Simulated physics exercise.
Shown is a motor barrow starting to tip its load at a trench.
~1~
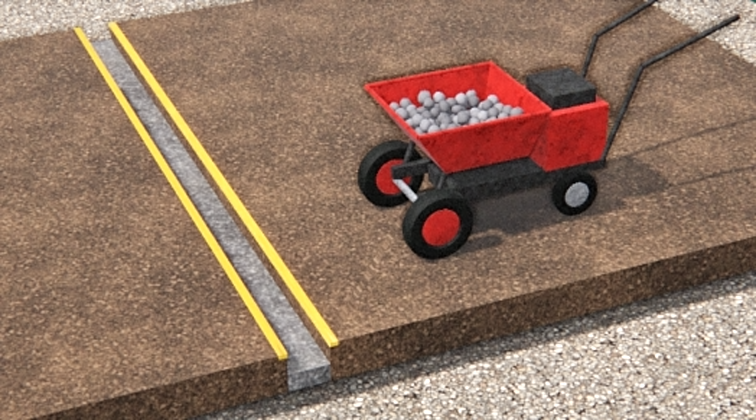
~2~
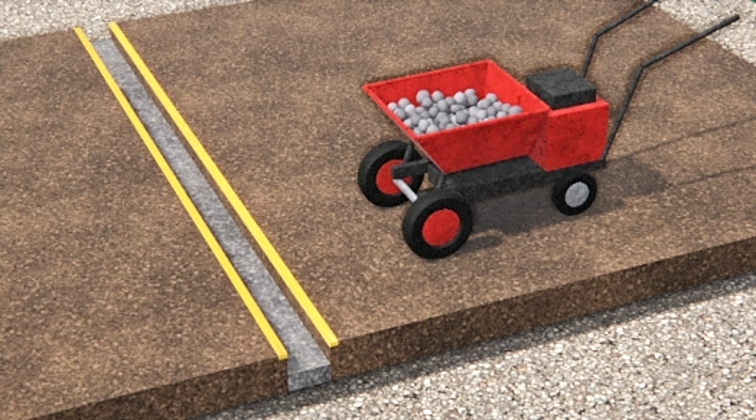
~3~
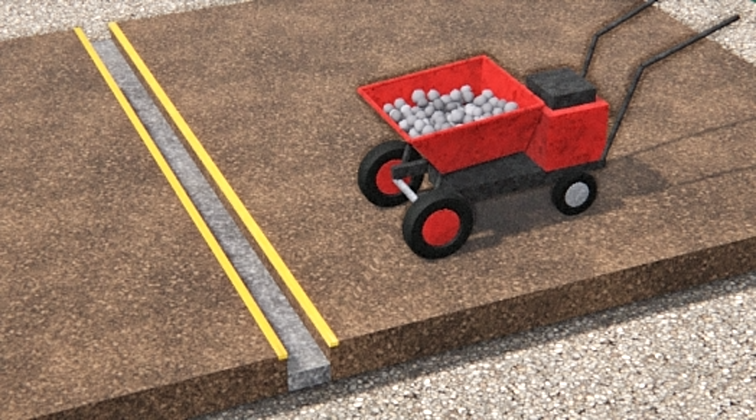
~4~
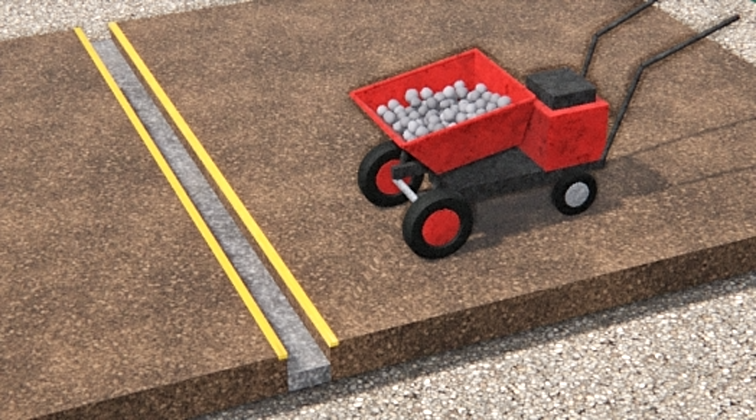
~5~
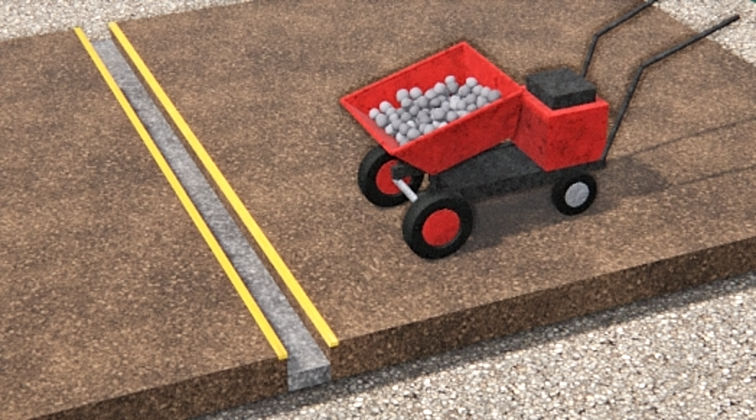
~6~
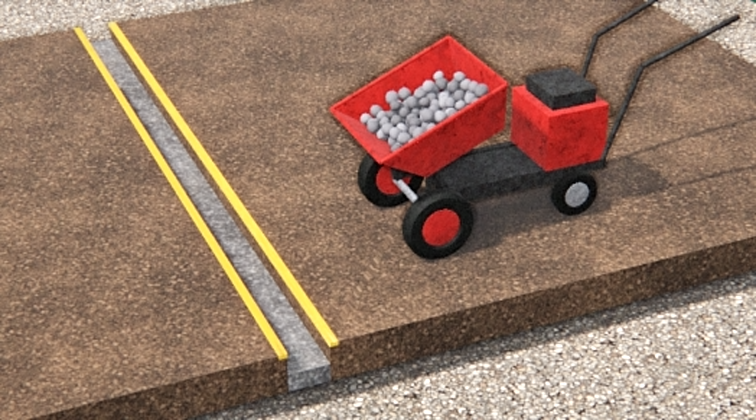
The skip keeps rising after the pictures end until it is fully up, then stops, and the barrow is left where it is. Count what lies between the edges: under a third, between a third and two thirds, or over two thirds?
The trench gets no less than a third and no more than two thirds.
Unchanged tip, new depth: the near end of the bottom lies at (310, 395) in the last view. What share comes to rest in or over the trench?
It works out to some 60 per cent.
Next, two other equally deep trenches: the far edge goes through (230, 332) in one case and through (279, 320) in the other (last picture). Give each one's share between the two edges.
Estimated share: Try 1 approx. 60 in a hundred, try 2 approx. 40 in a hundred.
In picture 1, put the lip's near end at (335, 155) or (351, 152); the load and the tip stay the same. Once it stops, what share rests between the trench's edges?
10 and 40 percent, in that order.
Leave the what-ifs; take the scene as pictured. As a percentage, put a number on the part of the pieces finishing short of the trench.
It comes to close to 45 %.
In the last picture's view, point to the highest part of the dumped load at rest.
Roughly (292, 241).
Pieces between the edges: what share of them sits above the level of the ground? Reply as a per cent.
About 15 %.
Just after the last frame, skip tipped steeply; every one in the skip.
A moment on, skip tipped right over; roughly two thirds in the skip; roughly a quarter short of the trench; about a tenth in or heaped over the trench; just a few falling.
Further on, skip tipped right over; just a few in the skip; roughly half short of the trench; roughly half in or heaped over the trench; just a few beyond it.
When it is over, skip tipped right over; just a few in the skip; roughly half short of the trench; roughly half in or heaped over the trench; just a few beyond it.
